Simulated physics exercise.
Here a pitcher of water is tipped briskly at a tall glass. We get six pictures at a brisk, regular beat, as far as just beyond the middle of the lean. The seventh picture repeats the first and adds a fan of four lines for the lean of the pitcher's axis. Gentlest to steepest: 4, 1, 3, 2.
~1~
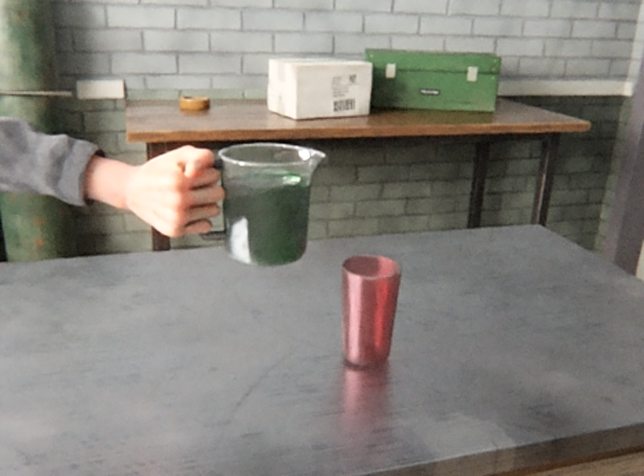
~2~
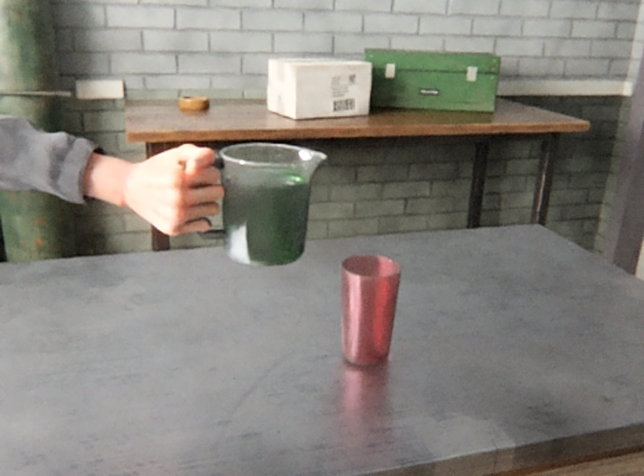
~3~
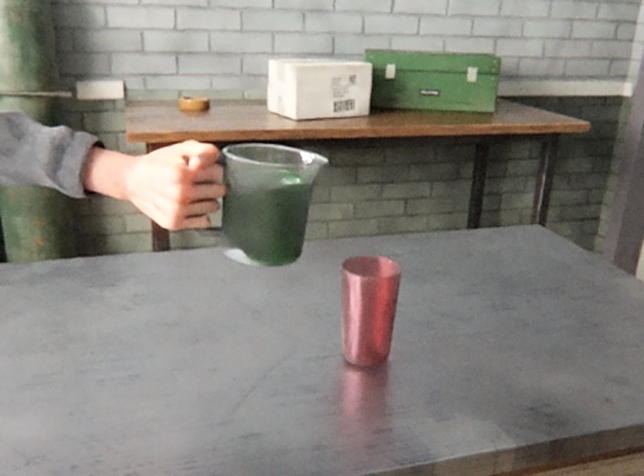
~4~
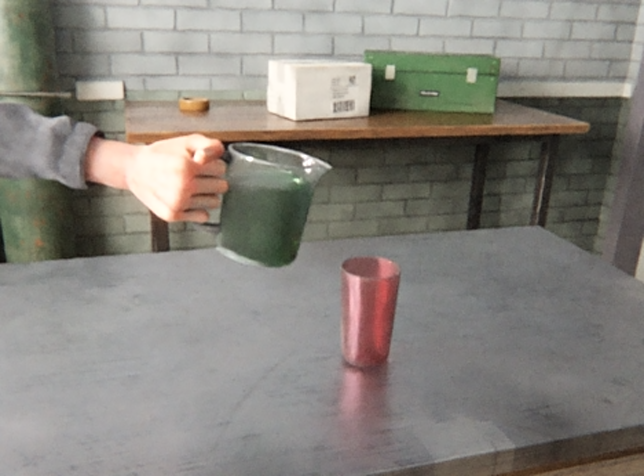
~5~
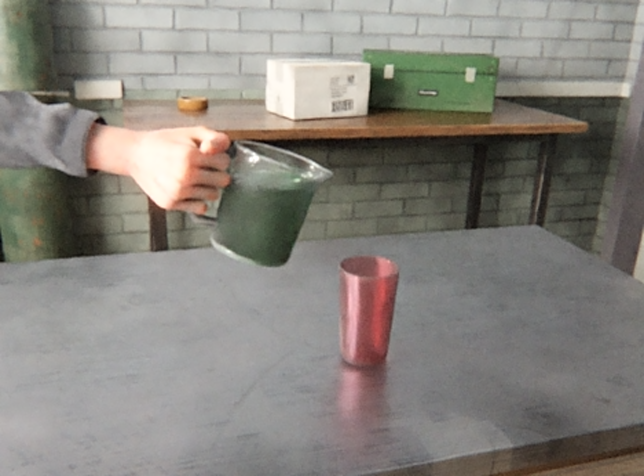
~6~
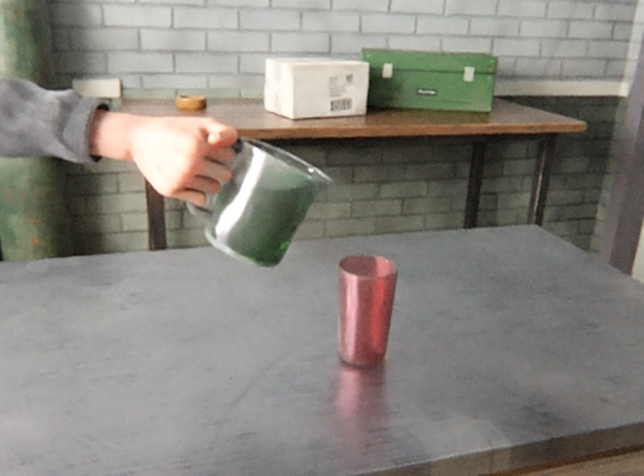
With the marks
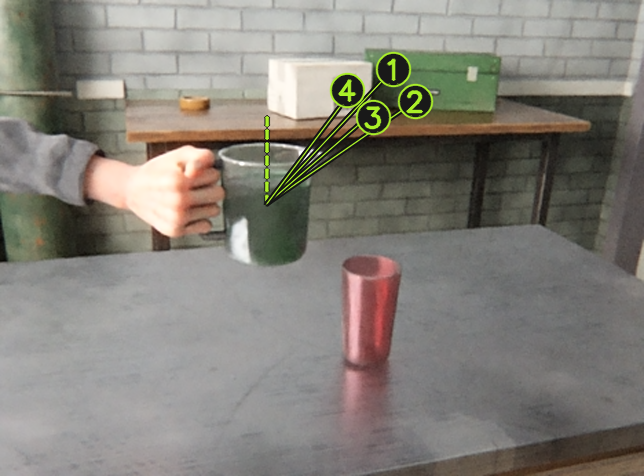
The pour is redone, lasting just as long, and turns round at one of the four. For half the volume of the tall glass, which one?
Tilt 2.
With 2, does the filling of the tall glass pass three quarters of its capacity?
No, it does not.
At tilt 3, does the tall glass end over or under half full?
Under half.
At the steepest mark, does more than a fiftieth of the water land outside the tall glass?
No, it does not.
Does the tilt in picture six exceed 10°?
Yes, it does.
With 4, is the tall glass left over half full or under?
Under half.
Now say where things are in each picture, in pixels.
Upright, lip at (323, 154); rim of the tall glass round (372, 266); nothing has left yet, in the first picture.
Upright, lip at (323, 156); nothing has left yet, in the second picture.
Tipped about 5°, lip at (326, 160); nothing has left yet, in the third picture.
Tipped about 10°, lip at (329, 166); nothing has left yet, in the fourth picture.
Tipped about 17°, lip at (331, 173); nothing has left yet, in the fifth picture.
Tipped about 24°, lip at (332, 181); nothing has left yet, in the sixth picture.
In lime, 1 at (381, 81); 2 at (401, 110); 3 at (357, 125); 4 at (340, 106).
With 1, the tall glass ends with about 21 % of what it can hold.
With 2, the tall glass ends with about 47 % of what it can hold.
With 3, the tall glass ends with about 32 % of what it can hold.
With 4, the tall glass ends with about 11 % of what it can hold.
